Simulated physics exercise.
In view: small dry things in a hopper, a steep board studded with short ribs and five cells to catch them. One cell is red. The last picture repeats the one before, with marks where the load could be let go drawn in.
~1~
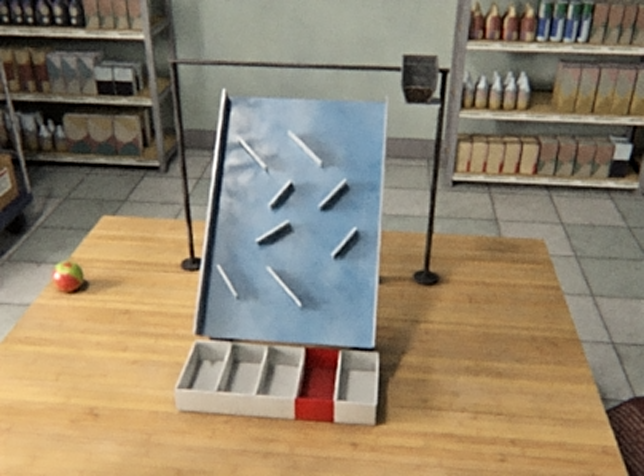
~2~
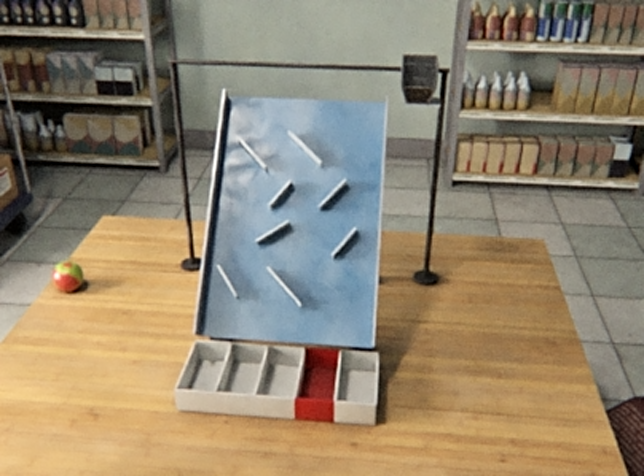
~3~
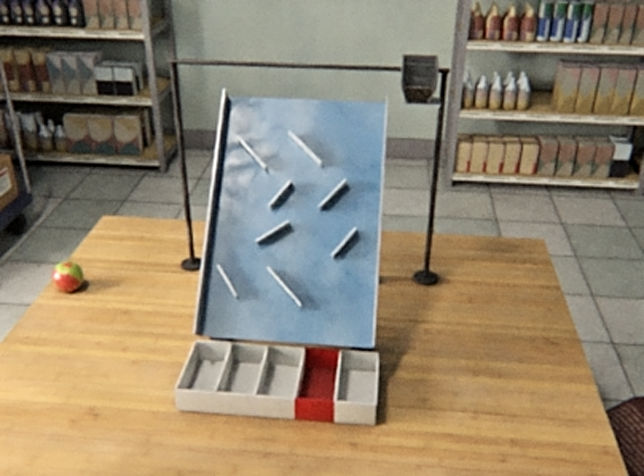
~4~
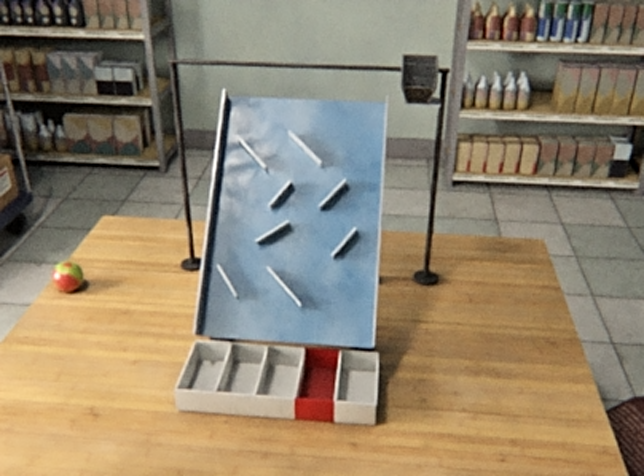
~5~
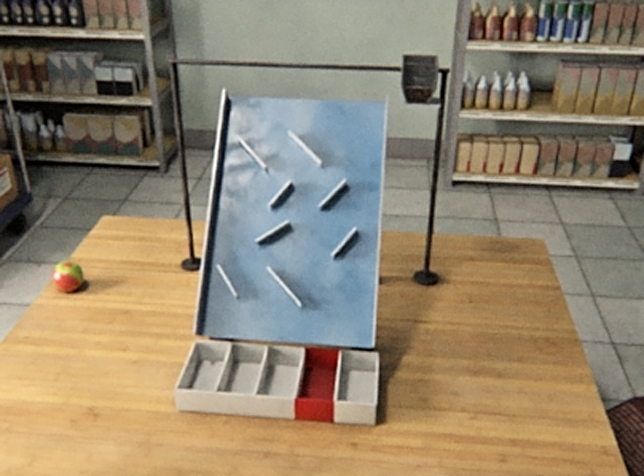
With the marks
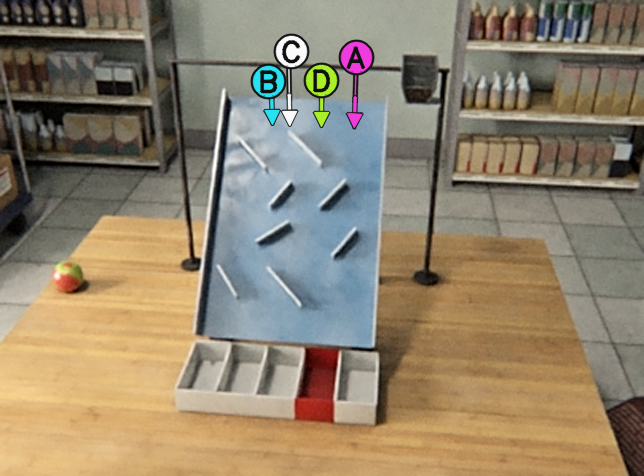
At the start, a steep blue board studded with short slanted ribs stands on a wooden table above five cells, one of them red, with a small dark hopper on a rail at the upper right and a red-and-green apple to the left. Nothing visibly moves through the last view.
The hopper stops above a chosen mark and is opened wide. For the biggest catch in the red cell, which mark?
Go for D.
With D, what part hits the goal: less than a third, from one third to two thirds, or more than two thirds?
It is more than two thirds.
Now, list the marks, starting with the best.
Best to worst: D, A, C, B.
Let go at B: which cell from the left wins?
The second from the left.
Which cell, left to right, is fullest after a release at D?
The fourth.
On the marked copy, mark A meets the board at (354, 122); mark B meets the board at (272, 119); mark C meets the board at (289, 120); mark D meets the board at (321, 121).
Choosing A, roughly half in the red cell, roughly half in other cells.
Choosing B, about a tenth in the red cell, almost all in other cells, just a few held on the board.
Choosing C, roughly a third in the red cell, roughly two thirds in other cells.
Choosing D, the larger part in the red cell, roughly a quarter in other cells.
